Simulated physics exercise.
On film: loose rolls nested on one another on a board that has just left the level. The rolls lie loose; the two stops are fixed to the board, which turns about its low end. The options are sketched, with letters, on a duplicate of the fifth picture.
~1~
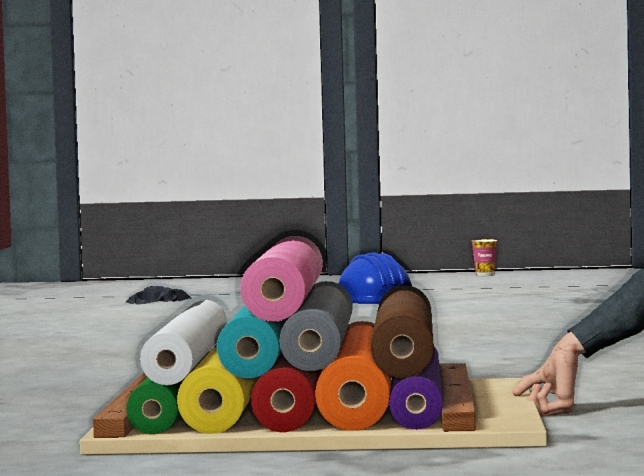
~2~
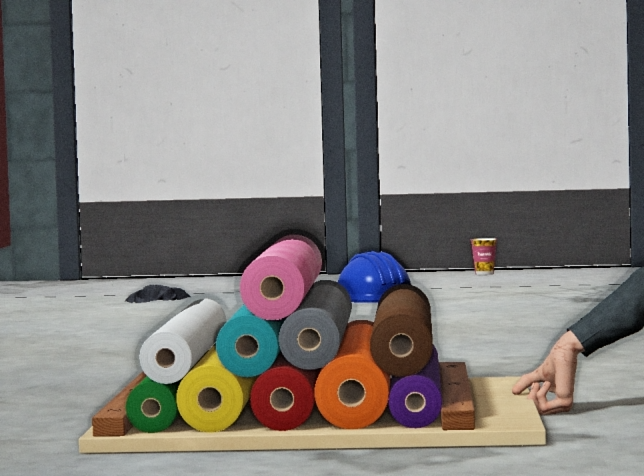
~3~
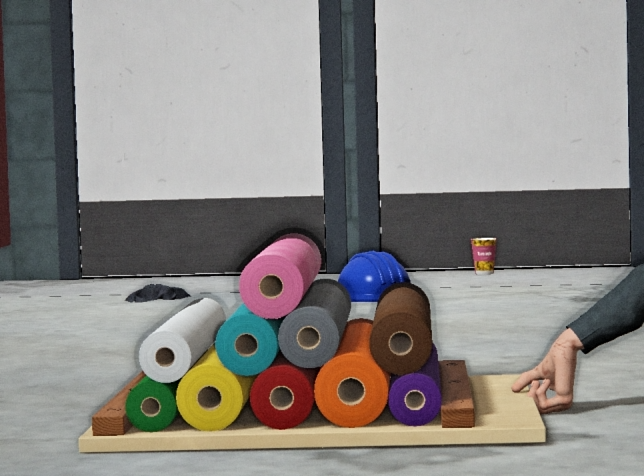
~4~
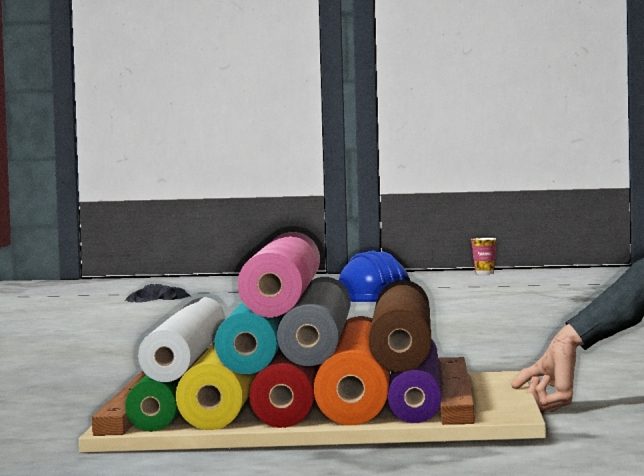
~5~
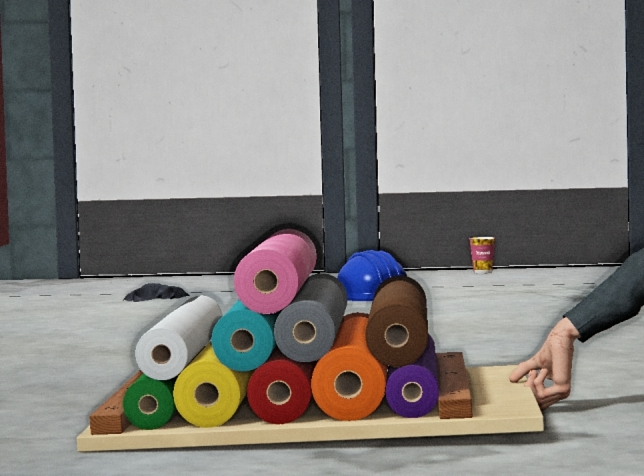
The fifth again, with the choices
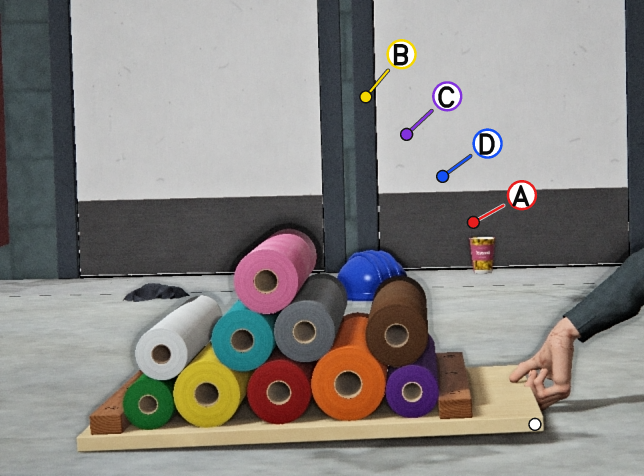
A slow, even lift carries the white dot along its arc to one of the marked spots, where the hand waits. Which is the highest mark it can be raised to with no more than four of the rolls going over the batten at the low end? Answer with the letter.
Stop at C.
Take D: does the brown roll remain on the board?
Yes.
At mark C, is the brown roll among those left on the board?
Yes, with C.
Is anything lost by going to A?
Yes, at A.
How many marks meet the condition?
Three of the four.
On the marked copy, A at (473, 223); B at (366, 97); C at (407, 135); D at (442, 176); the white dot at (535, 424).
Taking C. A third of the way, board at 21°.
Two thirds of the way, board at 41°.
When it is over, board at 42°, four over the low batten (turquoise, white, grey, pink).
As for the rest, A four over the low batten (turquoise, white, grey, pink); B five over the low batten; D four over the low batten (turquoise, white, grey, pink).
